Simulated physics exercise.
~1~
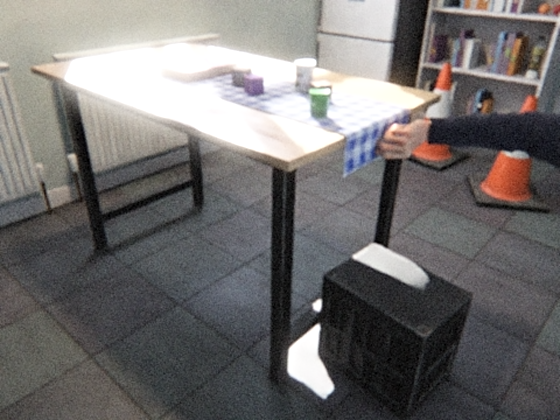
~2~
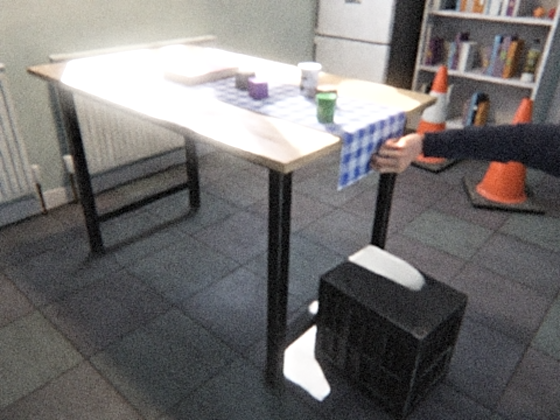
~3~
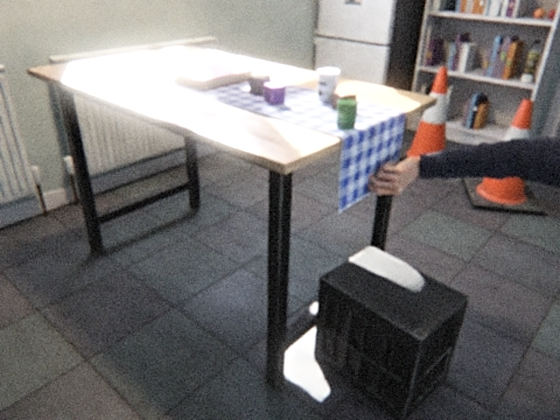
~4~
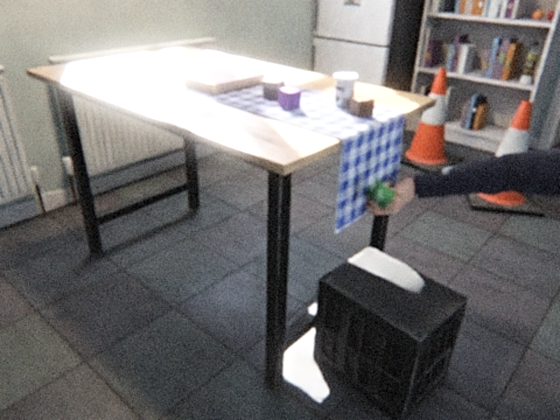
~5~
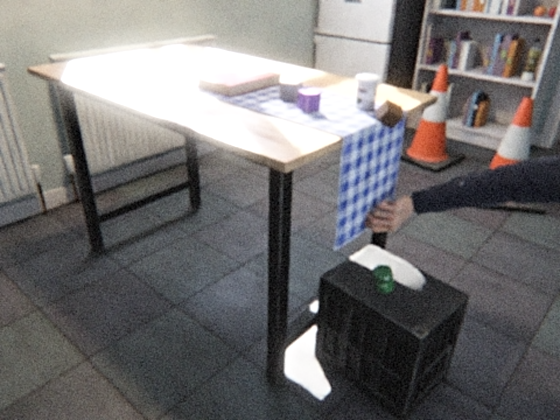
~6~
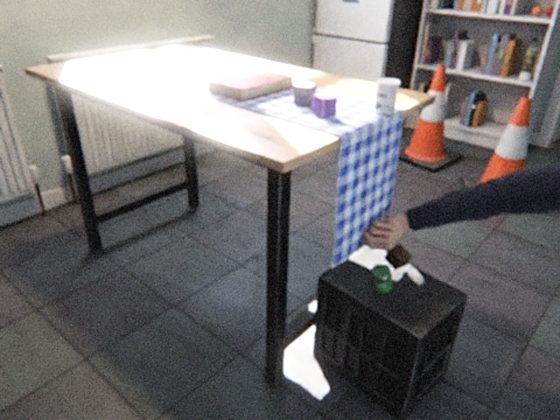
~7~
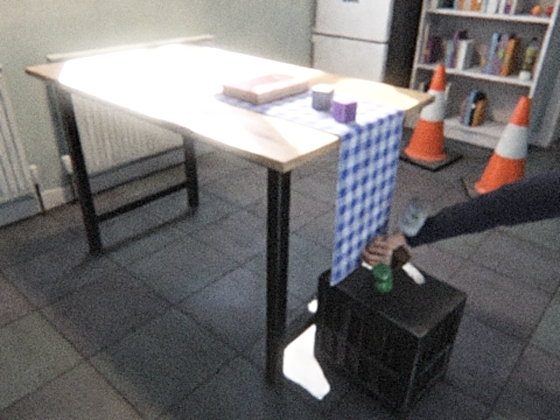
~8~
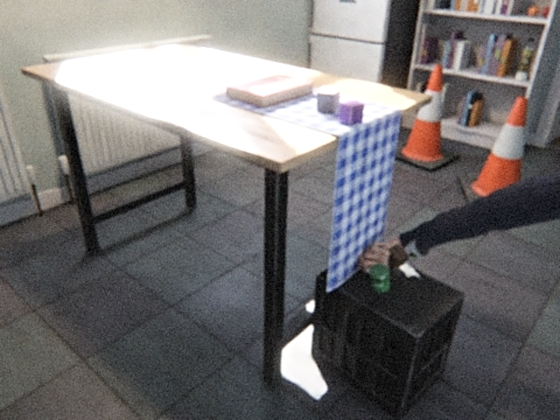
Hand drawing a blue checked runner down a table's end, green pot, brown cube and white can dropping onto black crate.
